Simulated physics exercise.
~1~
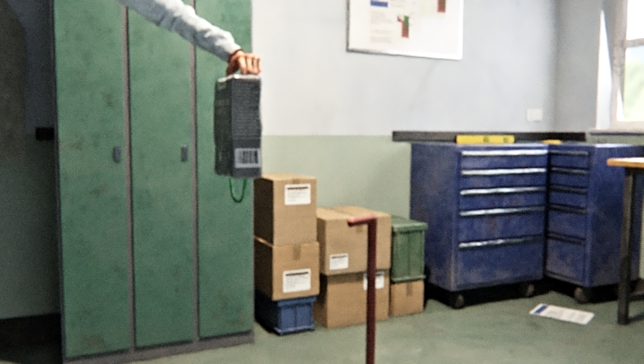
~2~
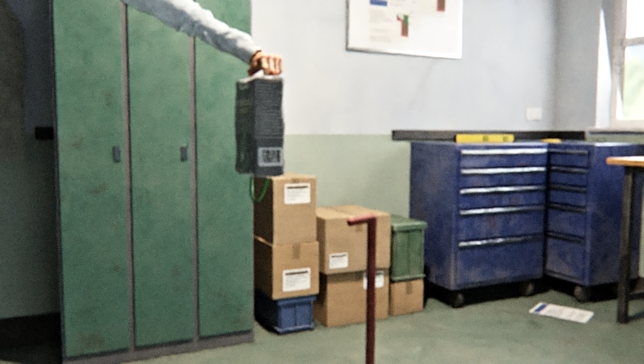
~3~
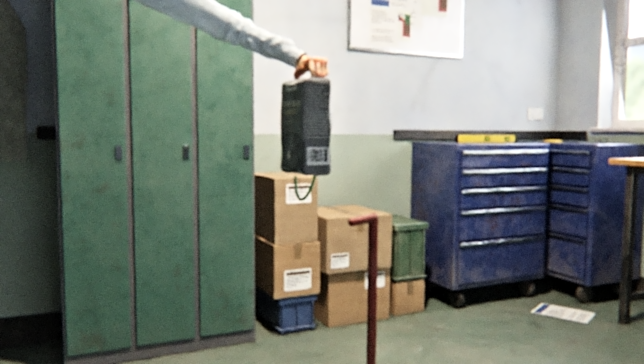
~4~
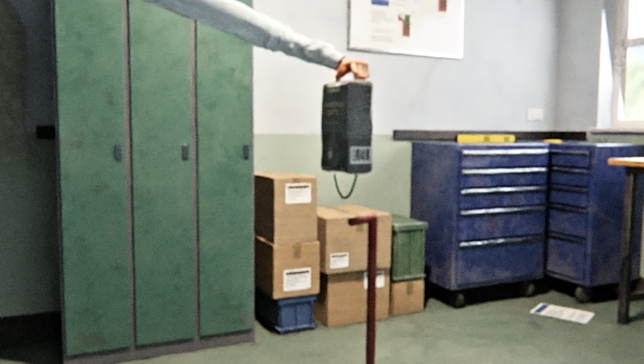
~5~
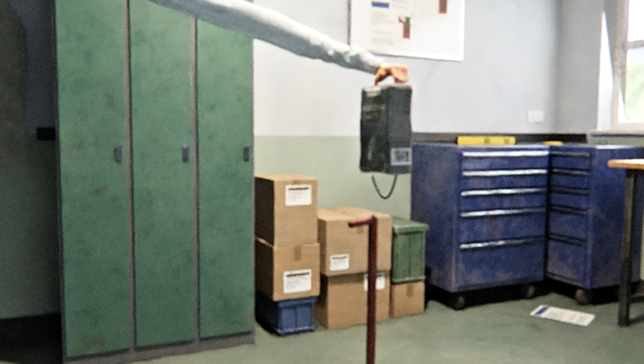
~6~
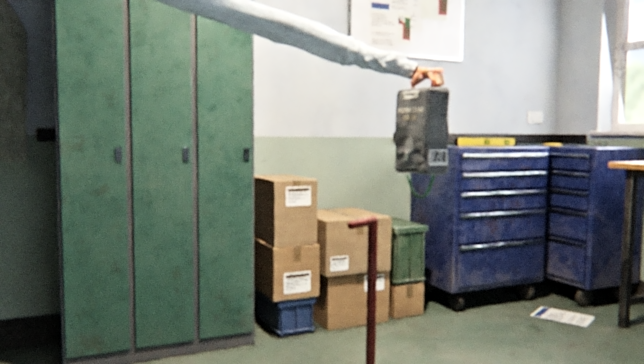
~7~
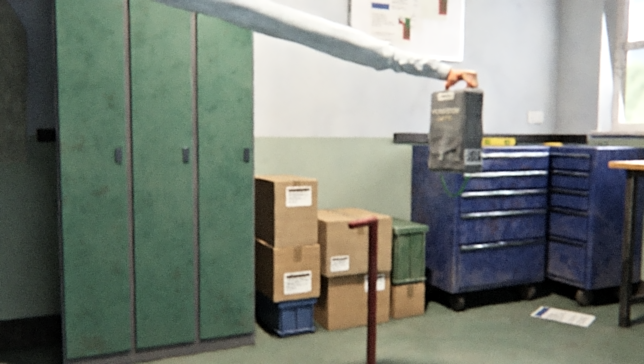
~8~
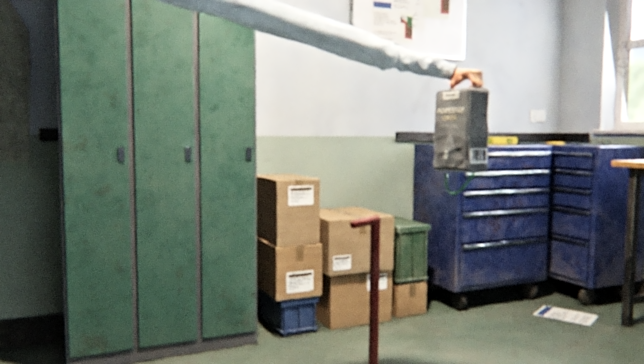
A long arm in a pale sleeve carried a grey sack with a dangling loop steadily to the right, past green lockers and stacked boxes. It passed over the hooked reddish post without catching and ended up hanging in front of the blue drawers.
